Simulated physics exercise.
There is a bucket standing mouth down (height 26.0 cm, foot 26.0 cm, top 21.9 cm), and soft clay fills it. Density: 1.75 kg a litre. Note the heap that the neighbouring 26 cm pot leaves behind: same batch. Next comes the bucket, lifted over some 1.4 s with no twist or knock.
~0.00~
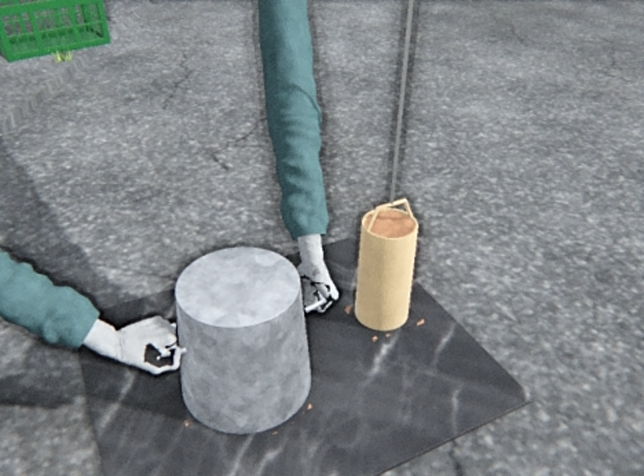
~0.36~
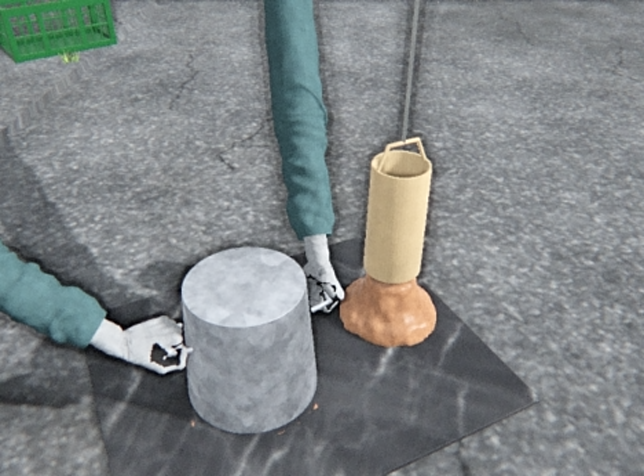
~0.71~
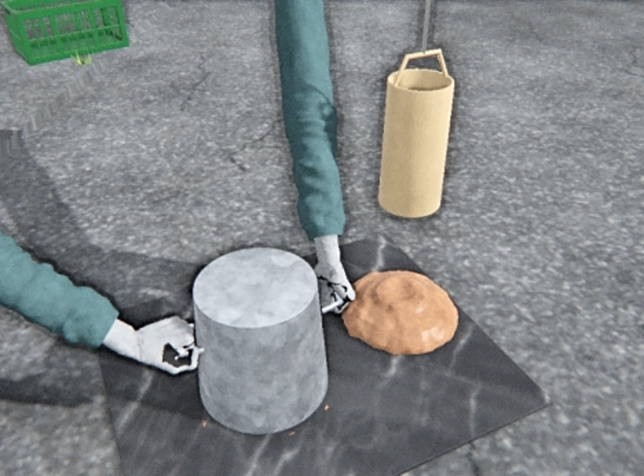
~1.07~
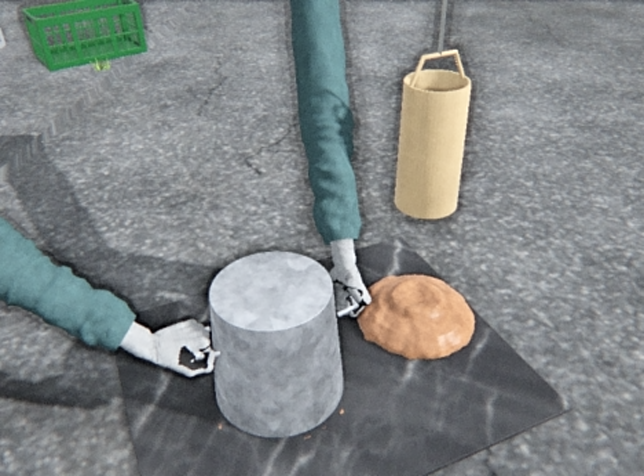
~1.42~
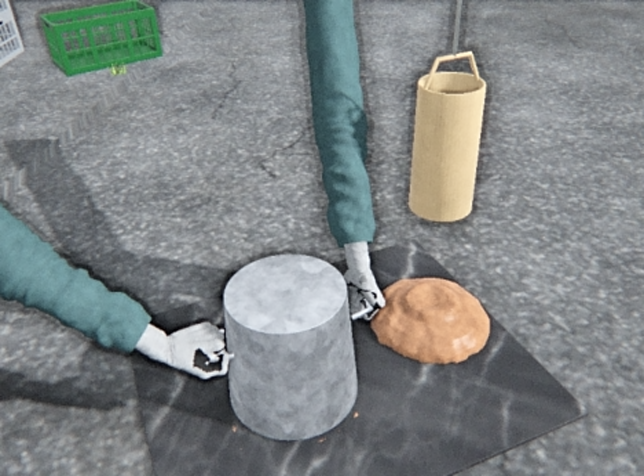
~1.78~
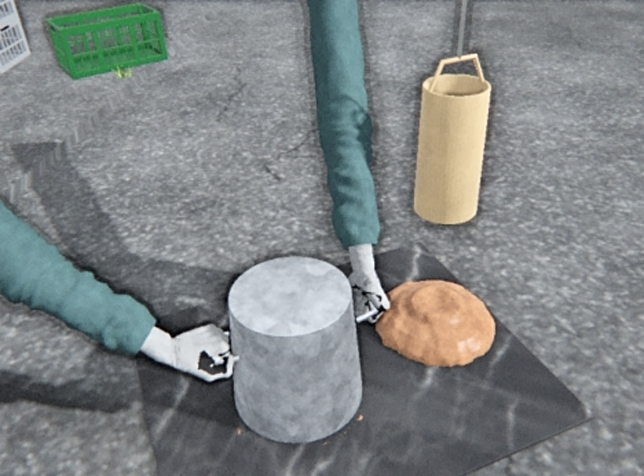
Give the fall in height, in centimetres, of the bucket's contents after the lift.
18 cm.
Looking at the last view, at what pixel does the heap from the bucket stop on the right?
Position: Around (424, 400).
After 2.1 s, the bucket is up 5.3 cm; the soft clay has come down 3.9 cm to 22 cm and is 33 cm wide.
After 2.5 s, the bucket is up 17 cm; the soft clay has come down 18 cm to 8.4 cm and is 52 cm wide.
After 2.8 s, the bucket is up 26 cm; the soft clay has come down 18 cm to 8.4 cm and is 52 cm wide.
After 3.2 s, the bucket is clear; the soft clay has come down 18 cm to 8.4 cm and is 52 cm wide.
After 3.8 s, at rest, the bucket is clear; the soft clay has come down 18 cm to 8.4 cm and is 52 cm wide.
